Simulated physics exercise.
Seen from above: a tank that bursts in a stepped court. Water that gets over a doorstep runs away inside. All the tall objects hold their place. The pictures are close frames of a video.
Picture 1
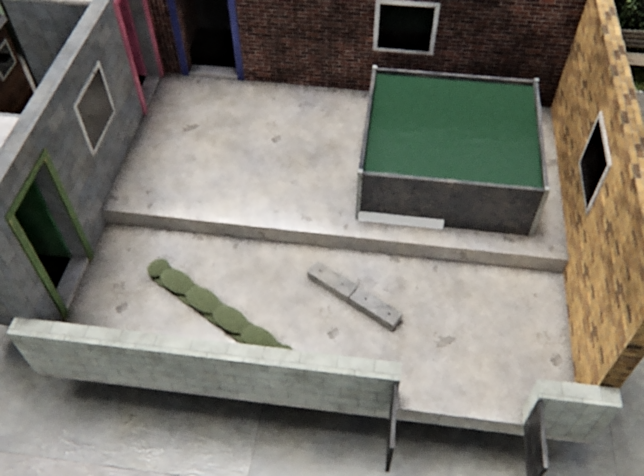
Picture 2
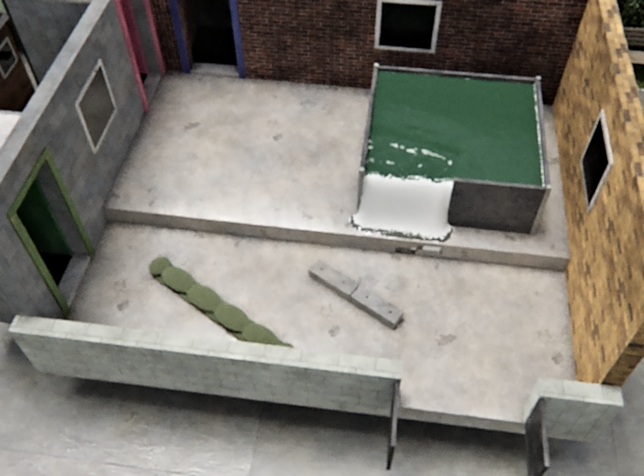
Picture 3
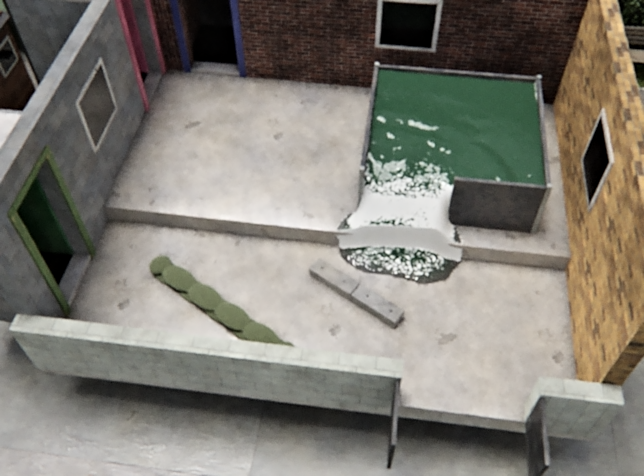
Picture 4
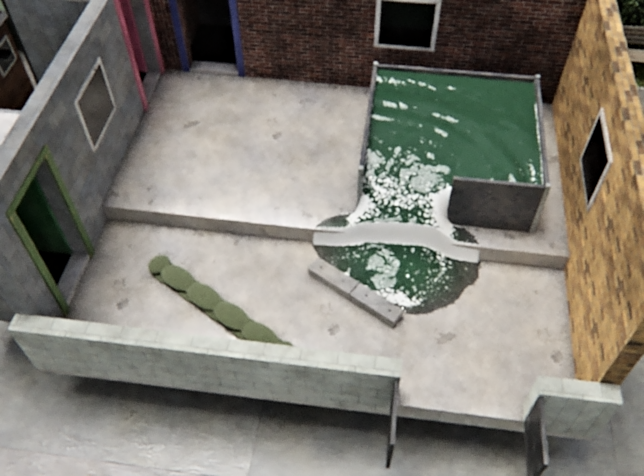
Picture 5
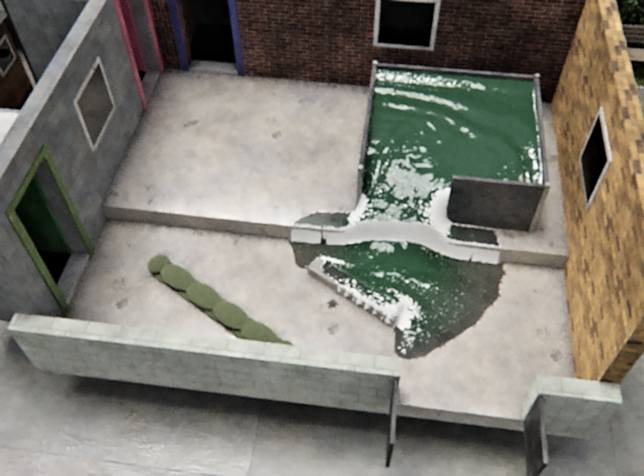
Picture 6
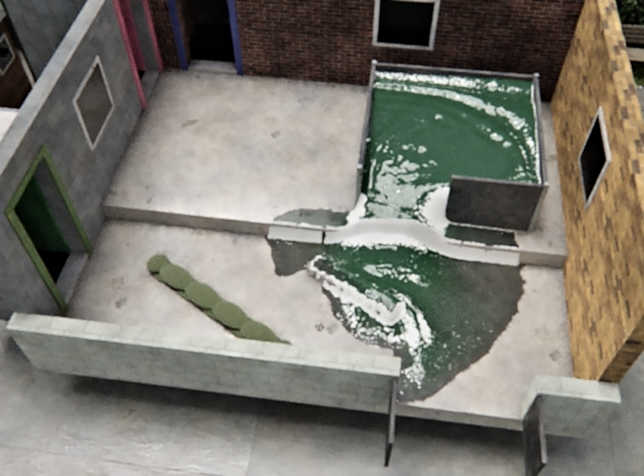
A big open tank of green water in a walled, stepped court burst at its front, and the water poured over the step, swept around a low grey block and spread across the lower floor.
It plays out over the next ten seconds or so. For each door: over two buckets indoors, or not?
One by one: The green door floods; the pink door holds within the limit; the blue door holds within the limit.
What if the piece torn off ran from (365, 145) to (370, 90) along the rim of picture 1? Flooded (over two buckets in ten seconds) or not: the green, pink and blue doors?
One by one: Green door takes more; pink door takes more; blue door goes over.
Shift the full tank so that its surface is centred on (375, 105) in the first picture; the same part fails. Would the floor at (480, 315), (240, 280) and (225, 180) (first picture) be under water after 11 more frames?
In that order: Awash, under water, no water.
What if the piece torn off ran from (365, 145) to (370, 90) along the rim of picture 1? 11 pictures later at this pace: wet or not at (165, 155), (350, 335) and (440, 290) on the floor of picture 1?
In that order: Covered, no water, no water.
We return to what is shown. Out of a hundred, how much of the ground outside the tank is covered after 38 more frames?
I make it 50 per cent.
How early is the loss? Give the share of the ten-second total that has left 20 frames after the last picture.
Roughly 45 per cent.
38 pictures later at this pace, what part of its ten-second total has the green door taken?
Some 55 per cent.
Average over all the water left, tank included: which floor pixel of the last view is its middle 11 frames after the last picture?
Close to (413, 210).
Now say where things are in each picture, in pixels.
In the first frame, still water in the open tank at (453, 128).
In the second frame, the front is at (354, 218), out from the gap at (405, 202).
In the third frame, the front is at (443, 275), out from the gap at (405, 204).
In the fourth frame, the front is at (415, 310), out from the gap at (404, 205).
In the fifth frame, water pours out at (403, 204) and has run to (416, 351).
In the sixth frame, water pours out at (402, 203) and has run to a hidden place.
A moment on, water covers 30 % of the floor; the green door not reached, the pink door not reached, the blue door not reached.
Next, water covers 40 % of the floor; the green door not reached, the pink door not reached, the blue door not reached.
Then, water covers 50 % of the floor; the green door under two buckets in, the pink door not reached, the blue door not reached.
Later, water covers 50 % of the floor; the green door over two buckets in, the pink door not reached, the blue door not reached.
In the end, water covers 45 % of the floor; the green door far over two buckets in, the pink door not reached, the blue door not reached.
